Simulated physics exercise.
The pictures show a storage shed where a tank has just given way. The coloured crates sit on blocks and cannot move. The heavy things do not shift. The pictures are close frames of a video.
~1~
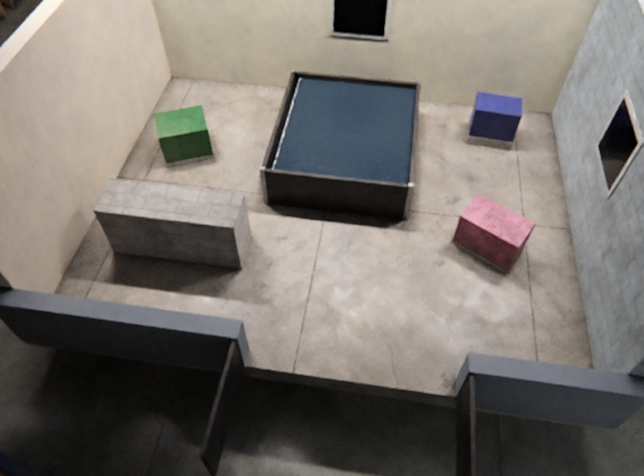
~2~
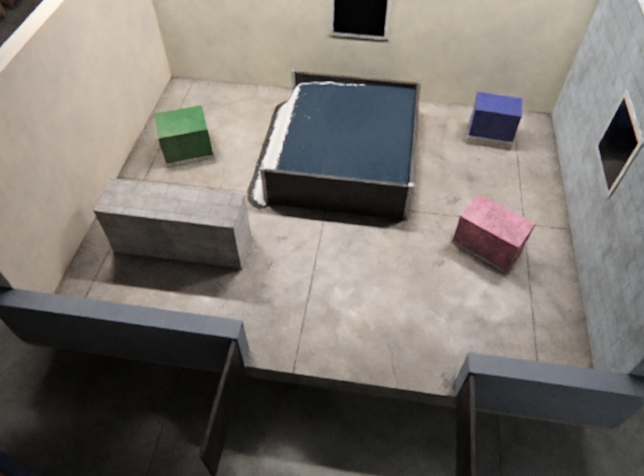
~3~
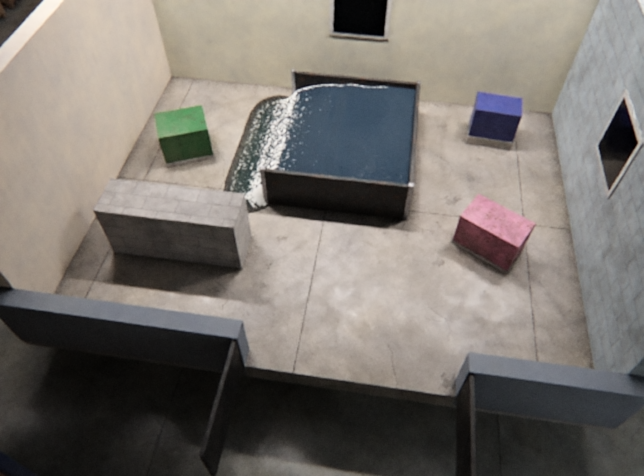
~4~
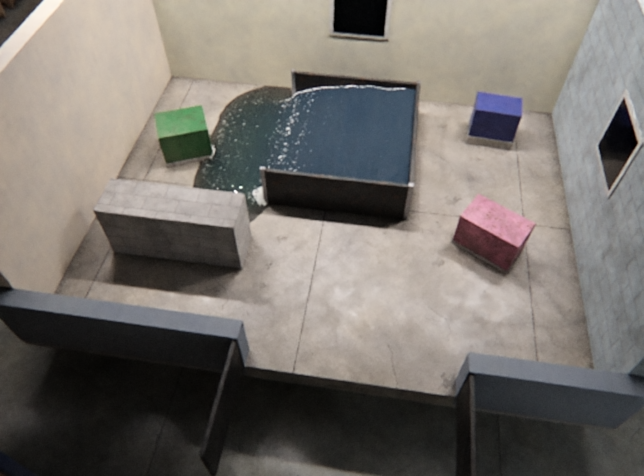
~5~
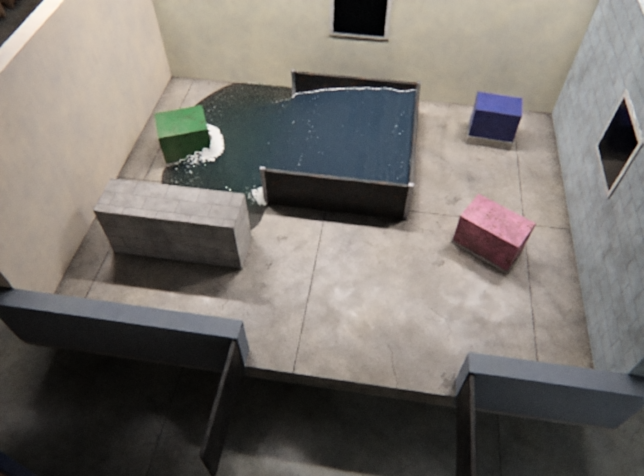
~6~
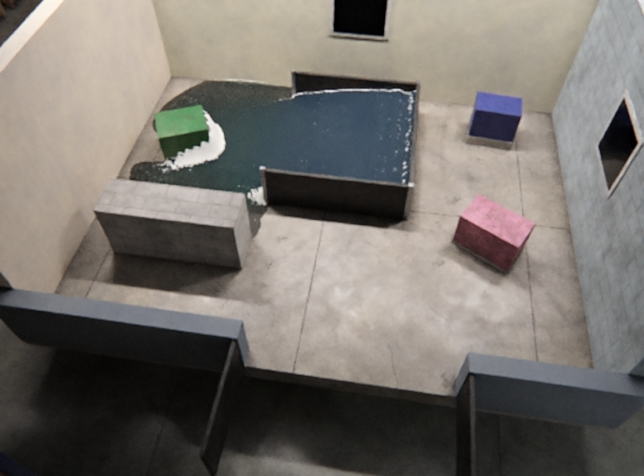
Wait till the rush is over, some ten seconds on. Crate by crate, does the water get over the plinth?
In the end: The blue crate stays dry; the pink crate gets wet; the green crate gets wet.
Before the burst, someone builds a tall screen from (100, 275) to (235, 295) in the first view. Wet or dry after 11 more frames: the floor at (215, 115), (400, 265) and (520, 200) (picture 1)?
One after the other: Awash, free of water, clear.
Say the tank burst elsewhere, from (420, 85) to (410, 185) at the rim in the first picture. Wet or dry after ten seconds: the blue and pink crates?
In short: Blue crate is topped, pink crate is soaked.
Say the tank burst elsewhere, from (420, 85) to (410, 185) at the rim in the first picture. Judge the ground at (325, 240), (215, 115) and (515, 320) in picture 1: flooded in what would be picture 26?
In turn: No water, free of water, wet.
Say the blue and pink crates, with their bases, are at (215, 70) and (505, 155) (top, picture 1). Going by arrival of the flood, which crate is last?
The pink one.
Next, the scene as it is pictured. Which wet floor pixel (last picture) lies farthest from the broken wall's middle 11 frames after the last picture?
I would point to (41, 318).
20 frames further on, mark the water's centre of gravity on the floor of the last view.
I would point to (221, 166).
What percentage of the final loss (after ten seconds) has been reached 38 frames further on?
Roughly 10 per cent.
A moment on, water covers 30 % of the floor; the blue crate not reached, the pink crate not reached, the green crate water round its plinth.
Next, water covers 35 % of the floor; the blue crate not reached, the pink crate not reached, the green crate water round its plinth.
Then, water covers 50 % of the floor; the blue crate not reached, the pink crate not reached, the green crate water round its plinth.
Later, water covers 90 % of the floor; the blue crate water round its plinth, the pink crate water round its plinth, the green crate water round its plinth.
In the end, water covers 100 % of the floor; the blue crate stayed above the water, the pink crate was topped, the green crate was topped.
